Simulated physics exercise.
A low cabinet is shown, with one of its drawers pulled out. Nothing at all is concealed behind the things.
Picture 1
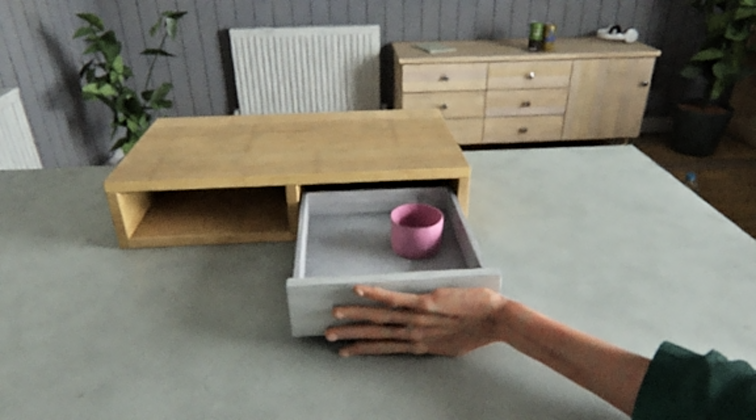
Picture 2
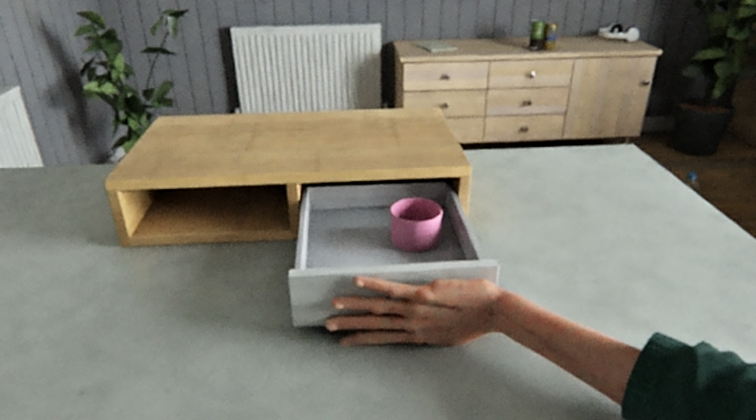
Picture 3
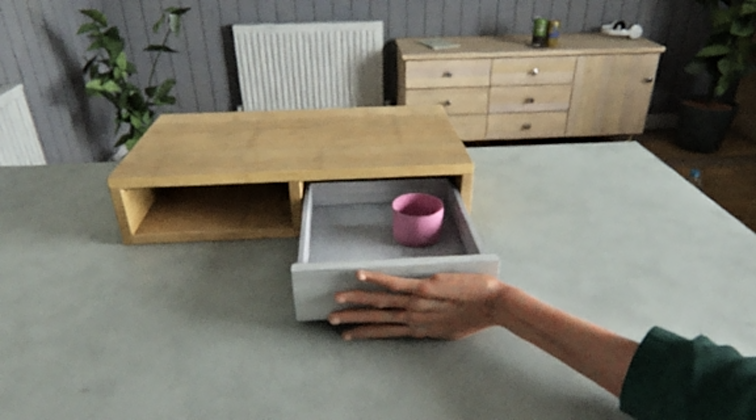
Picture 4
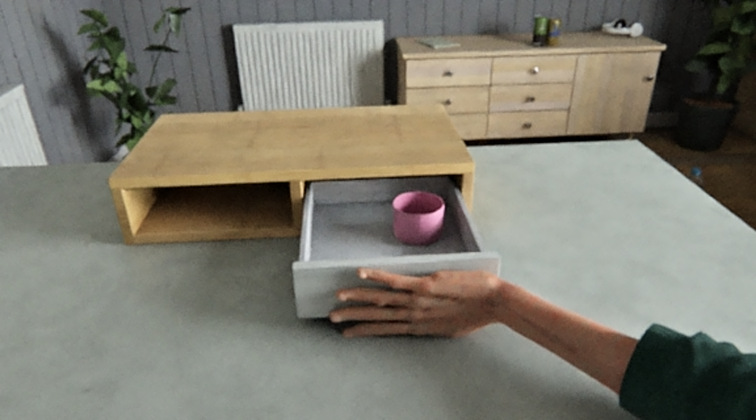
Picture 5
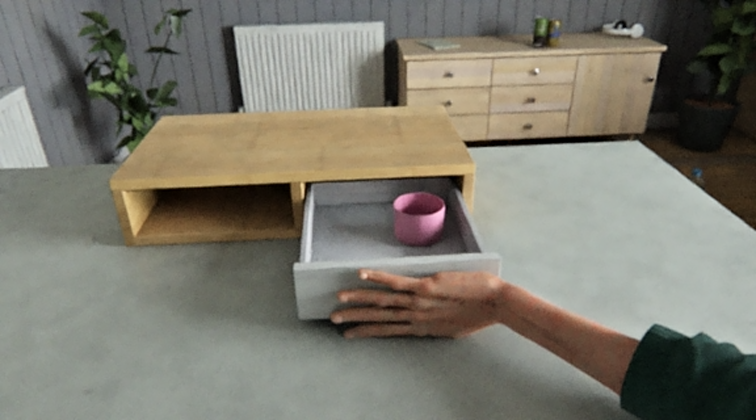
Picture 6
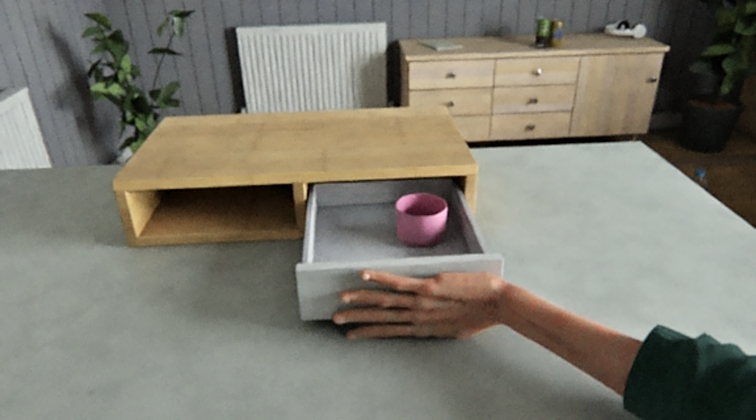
A hand in a green sleeve, pressed against the front of an open drawer holding a pink beaker, pushes it slightly back toward the low wooden cabinet on a grey surface. The hand then stays against the drawer front, which remains wide open and almost still, the beaker still inside.
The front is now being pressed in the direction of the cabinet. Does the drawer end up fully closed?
Yes: My prediction is that the drawer finishes the whole way.
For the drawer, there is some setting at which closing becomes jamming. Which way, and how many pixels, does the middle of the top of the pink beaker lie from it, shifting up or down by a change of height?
12 pixels up, roughly.
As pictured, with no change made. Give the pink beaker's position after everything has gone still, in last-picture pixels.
Look close to (404, 157) and you'll find its middle.
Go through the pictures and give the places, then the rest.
Drawer (386, 245) wide open; pink beaker (417, 231), in the first picture.
Drawer (386, 238) wide open; chest (299, 169), in the second picture.
Drawer (387, 233) wide open; pink beaker (418, 220), in the third picture.
Drawer (388, 231) wide open; chest (302, 166), in the fourth picture.
Drawer (389, 233) wide open; pink beaker (419, 219), in the fifth picture.
Drawer (391, 233) wide open; chest (305, 168), in the sixth picture.
Then, 0.46 s after the last picture, drawer starting in.
Then, 0.78 s after the last picture, drawer about half in.
At rest, the drawer closes.
